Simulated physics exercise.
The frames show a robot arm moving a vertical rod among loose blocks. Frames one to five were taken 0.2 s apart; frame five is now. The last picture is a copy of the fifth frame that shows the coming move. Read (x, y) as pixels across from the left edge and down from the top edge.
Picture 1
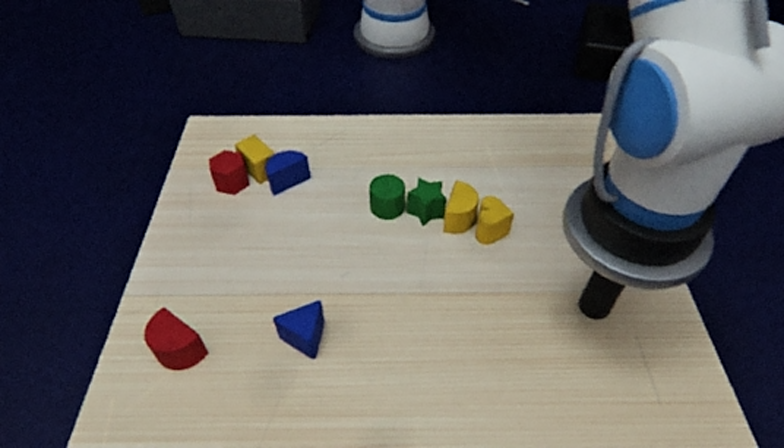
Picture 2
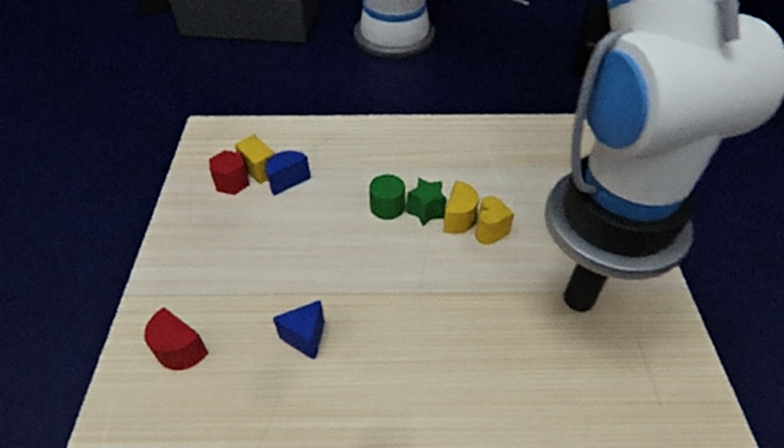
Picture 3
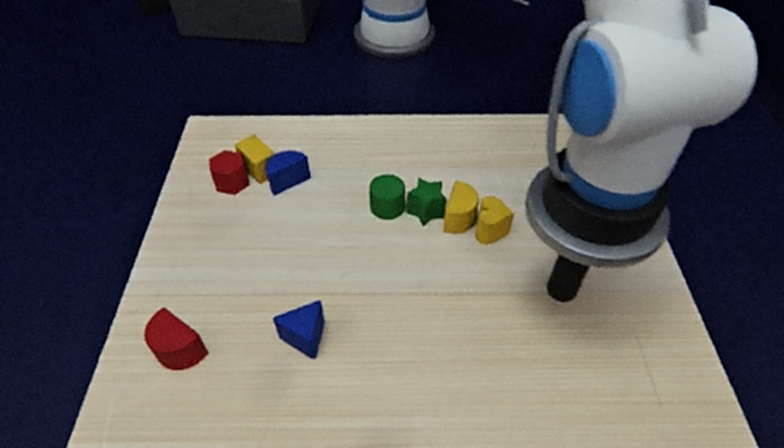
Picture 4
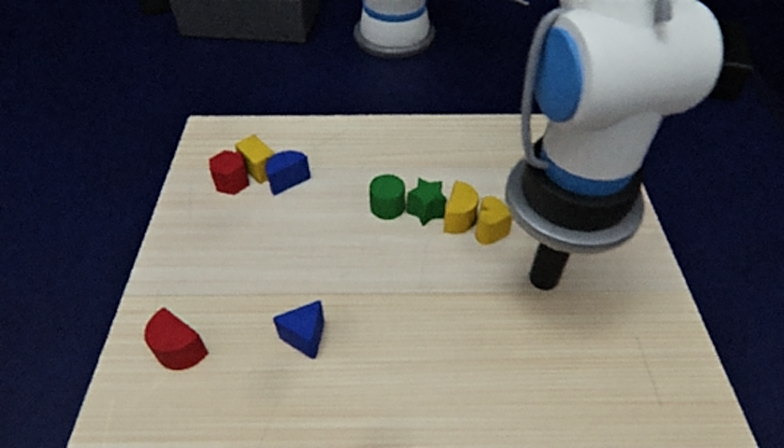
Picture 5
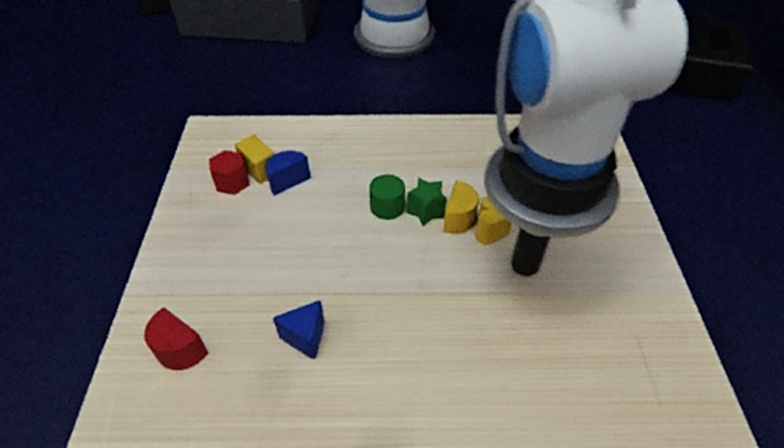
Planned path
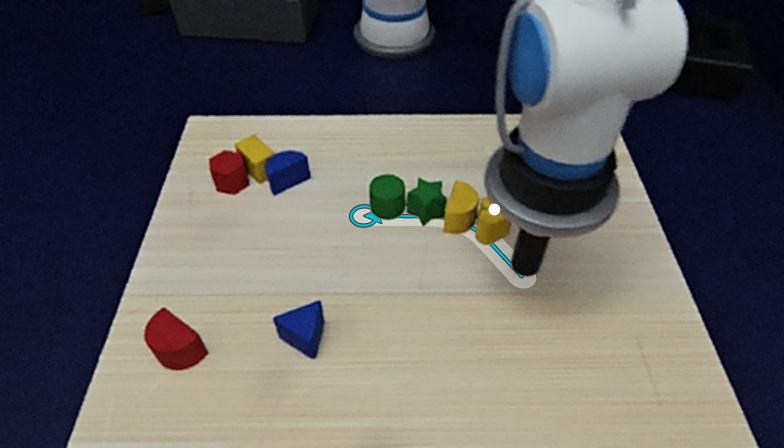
On a wooden board, a robot arm moves its rod left toward the yellow heart block.
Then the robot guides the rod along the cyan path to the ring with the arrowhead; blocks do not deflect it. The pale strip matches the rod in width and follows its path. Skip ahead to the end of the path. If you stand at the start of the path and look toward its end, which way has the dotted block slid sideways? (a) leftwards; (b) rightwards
The answer is b.
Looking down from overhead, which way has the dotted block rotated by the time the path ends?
It goes round the way clock hands do.
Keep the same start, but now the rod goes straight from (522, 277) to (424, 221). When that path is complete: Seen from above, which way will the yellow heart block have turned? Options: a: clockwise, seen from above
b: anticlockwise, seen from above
Correct choice: A.
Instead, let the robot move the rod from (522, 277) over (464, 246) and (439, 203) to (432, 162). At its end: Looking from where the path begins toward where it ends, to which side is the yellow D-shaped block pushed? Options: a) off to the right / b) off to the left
Letter a.
Path on the board, from (522, 277) by way of (480, 234) and (424, 216) to (364, 216); the dot is on the yellow heart block.
On the path given first. One third of the way, rod (482, 223); green star block (423, 188); yellow D-shaped block (452, 186), turned 35° anticlockwise; yellow heart block (487, 191), turned 35° clockwise.
Two thirds of the way, rod (425, 205); green circular block (372, 183); green star block (405, 183), turned 25° anticlockwise; yellow D-shaped block (441, 169), turned 30° anticlockwise; yellow heart block (486, 186), turned 50° clockwise.
At the end, rod (363, 205); green circular block (326, 167); green star block (353, 177); yellow D-shaped block (441, 169), turned 30° anticlockwise; yellow heart block (486, 186), turned 50° clockwise.
